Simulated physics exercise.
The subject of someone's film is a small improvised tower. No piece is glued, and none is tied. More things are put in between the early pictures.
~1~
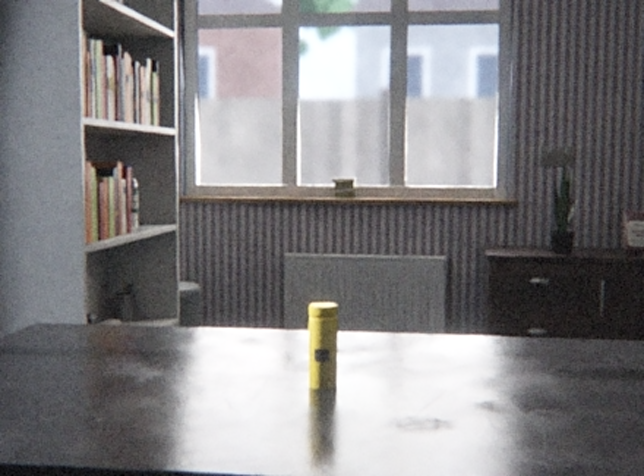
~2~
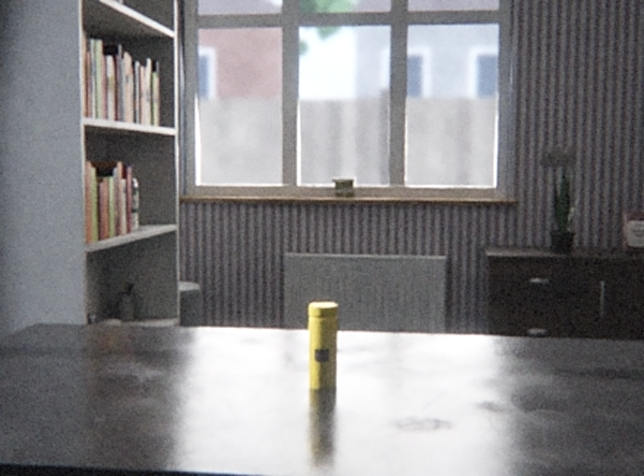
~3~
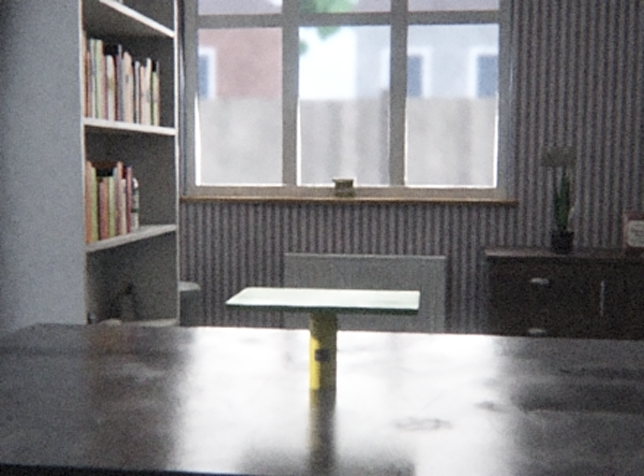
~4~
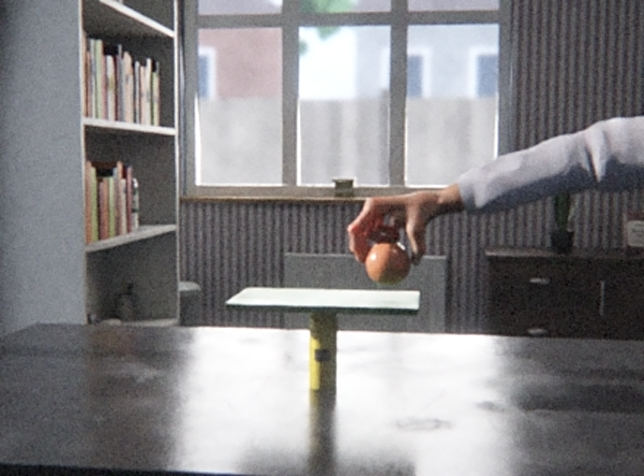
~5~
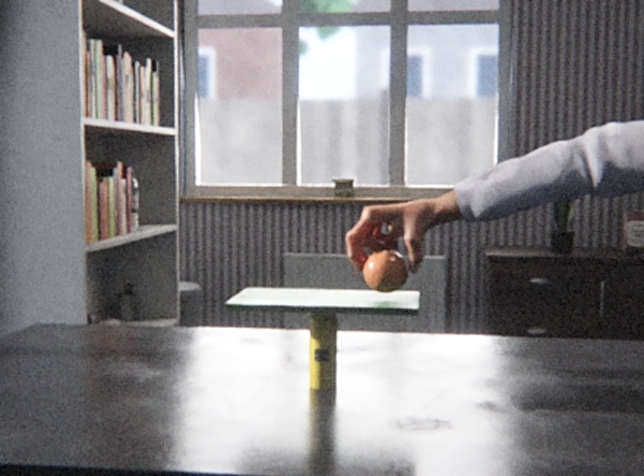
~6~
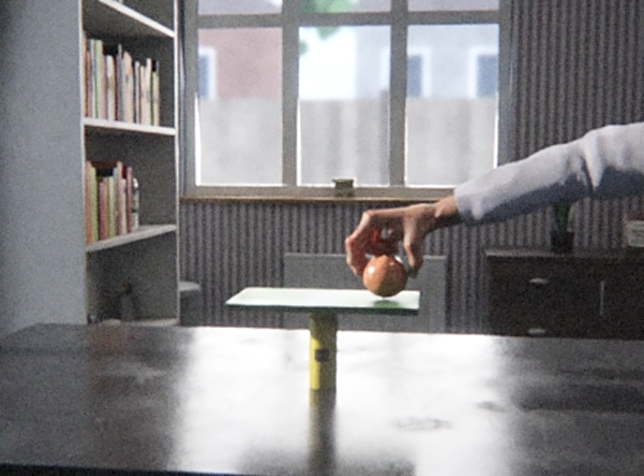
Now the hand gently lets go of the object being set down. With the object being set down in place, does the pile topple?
Fails to stand.
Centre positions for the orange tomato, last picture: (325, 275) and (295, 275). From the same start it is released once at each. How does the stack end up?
In the first case it holds; in the second case it stays up.
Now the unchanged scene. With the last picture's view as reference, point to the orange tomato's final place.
Look around (428, 368) in the final frame.
Then, 0.40 s after the last picture, orange tomato now fallen; green board tipped 65° from how it was.
Then, 0.50 s after the last picture, green board tipped 64° from how it was.
Then, 0.70 s after the last picture, green board now fallen; yellow shaker tipped 51° from how it was.
Then, 0.80 s after the last picture, yellow shaker now fallen.
By the end, fallen, orange tomato, yellow shaker and green board. Seen from the same camera at the end, orange tomato near (428, 368). The stack gives way.
